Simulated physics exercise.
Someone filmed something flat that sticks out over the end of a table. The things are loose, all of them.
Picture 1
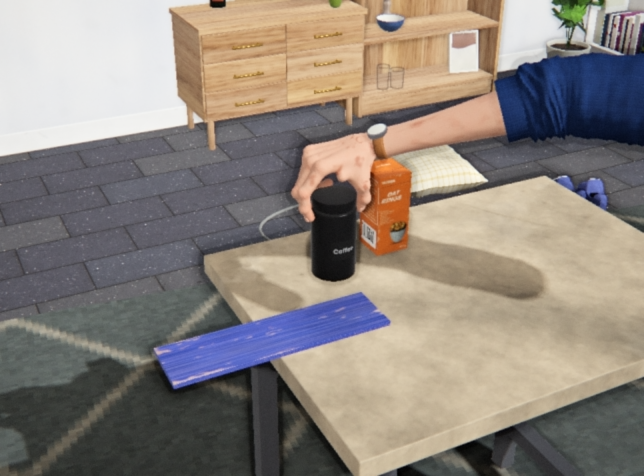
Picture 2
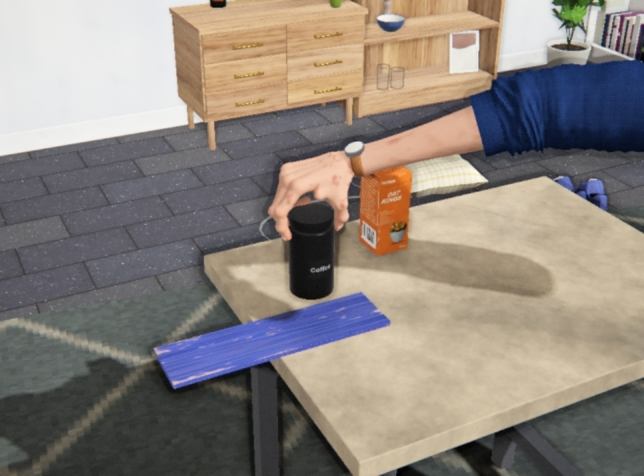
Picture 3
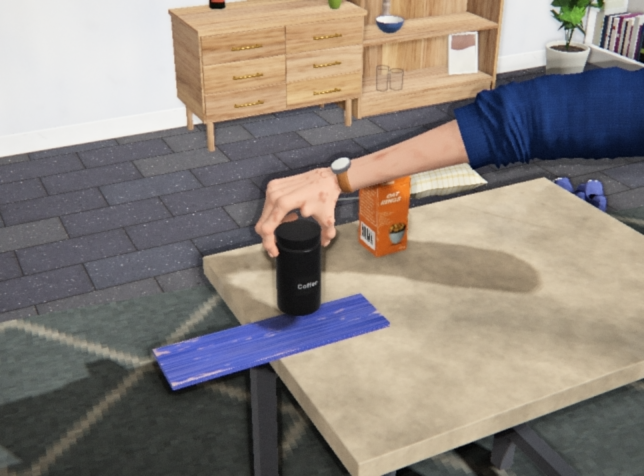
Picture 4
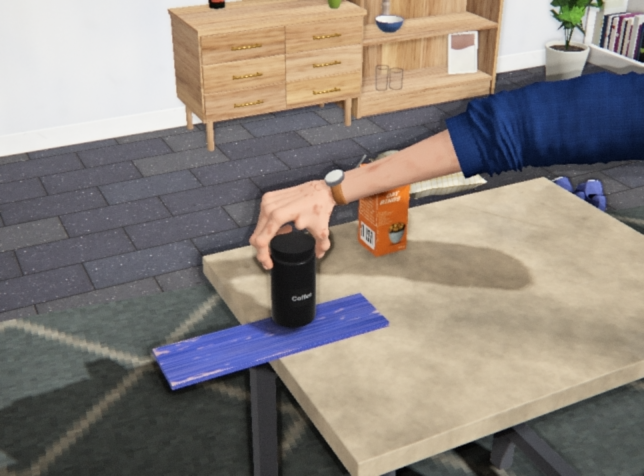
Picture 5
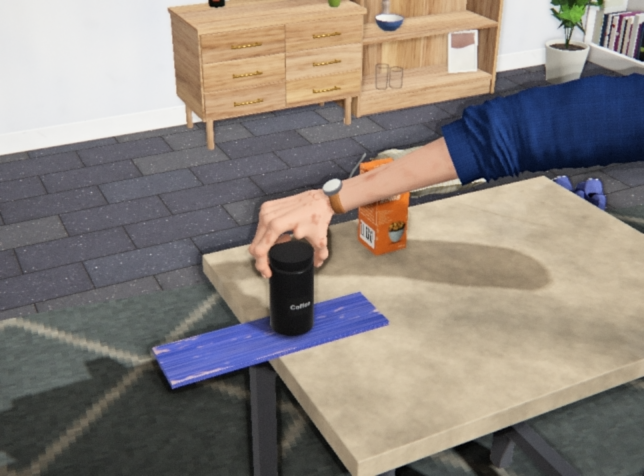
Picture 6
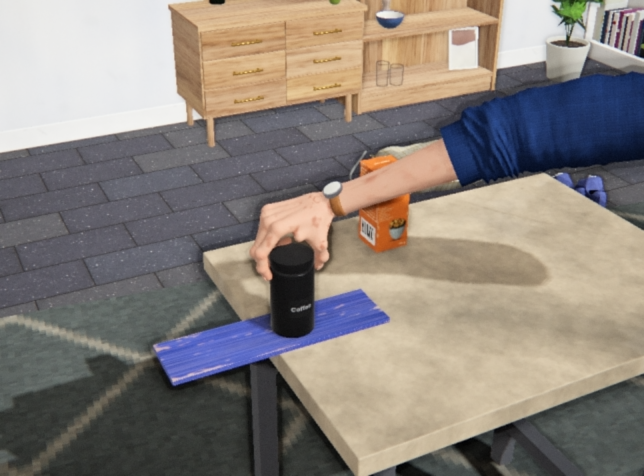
A hand reaching in from the right, in a blue sleeve and wristwatch, grips a black jar over a pale tabletop in a room with a wooden dresser and shelves, seen from slightly above by a still camera. A blue board juts past the table's left edge, near an orange box. The hand carries the jar left and toward the viewer, lowers it onto the board, and keeps hold.
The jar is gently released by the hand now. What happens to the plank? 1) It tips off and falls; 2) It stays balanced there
The answer is 2.
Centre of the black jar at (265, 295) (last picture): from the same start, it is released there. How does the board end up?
It stays put.
Then, 0.40 s after the last picture, nothing has stirred.
Then, 0.80 s after the last picture, black jar resting near (292, 291).
At rest, all 3 in place. Seen from the same camera at the end, black jar near (292, 291). The board keeps its balance.
